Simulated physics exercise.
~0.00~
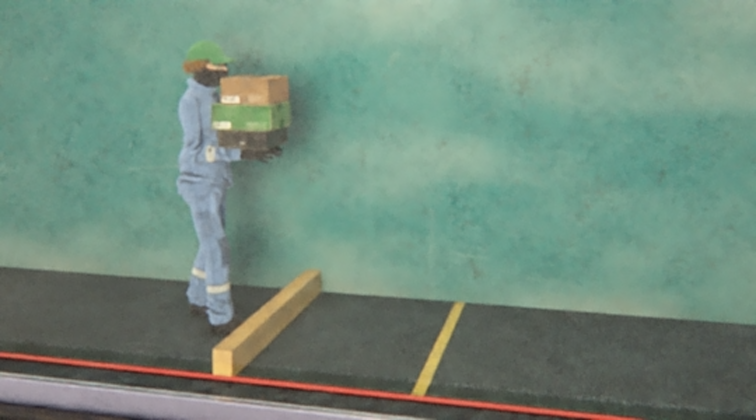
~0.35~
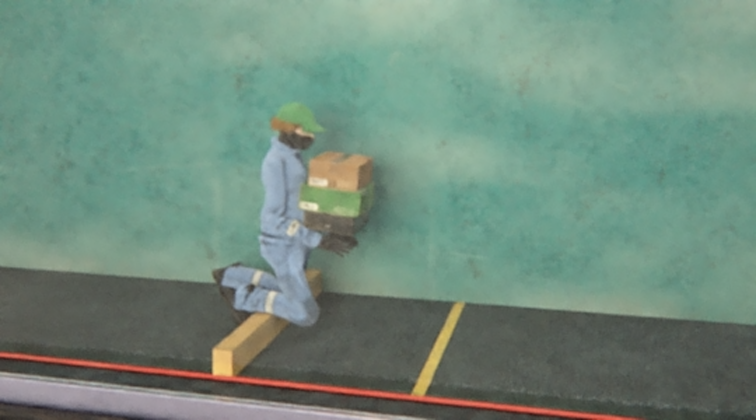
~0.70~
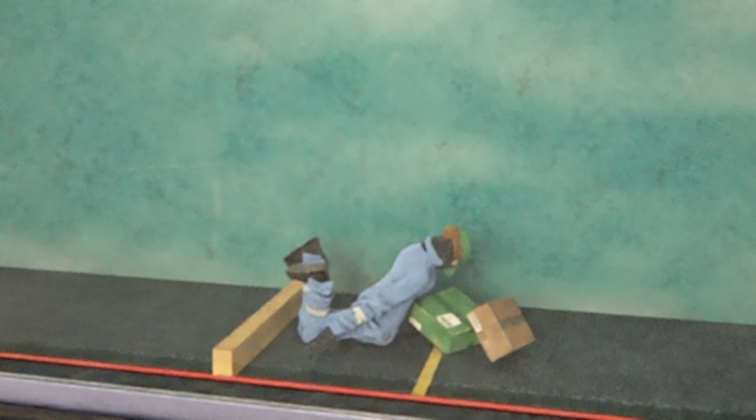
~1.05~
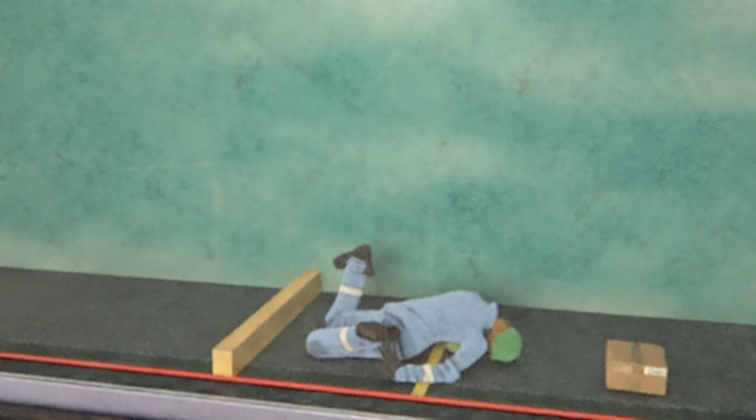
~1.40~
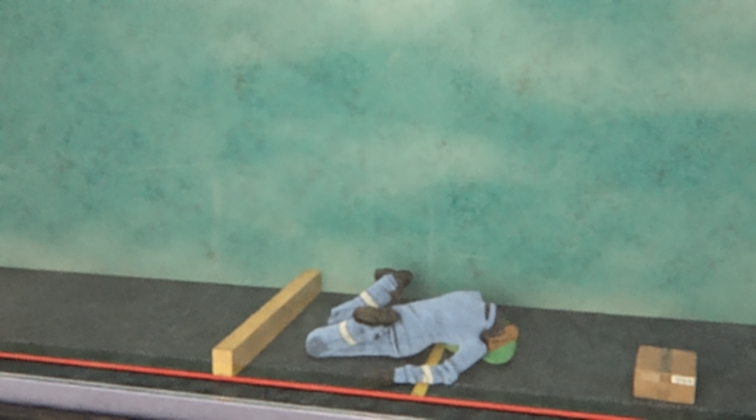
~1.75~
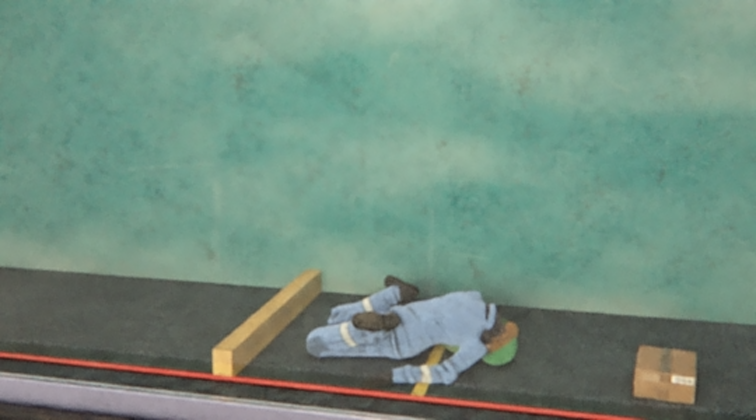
A person in blue coveralls and a green cap, carrying stacked boxes, tripped over a low wooden beam, dropped to the knees and pitched forward to the right, ending up sprawled across the yellow line while the brown carton tumbled farther ahead and stopped.
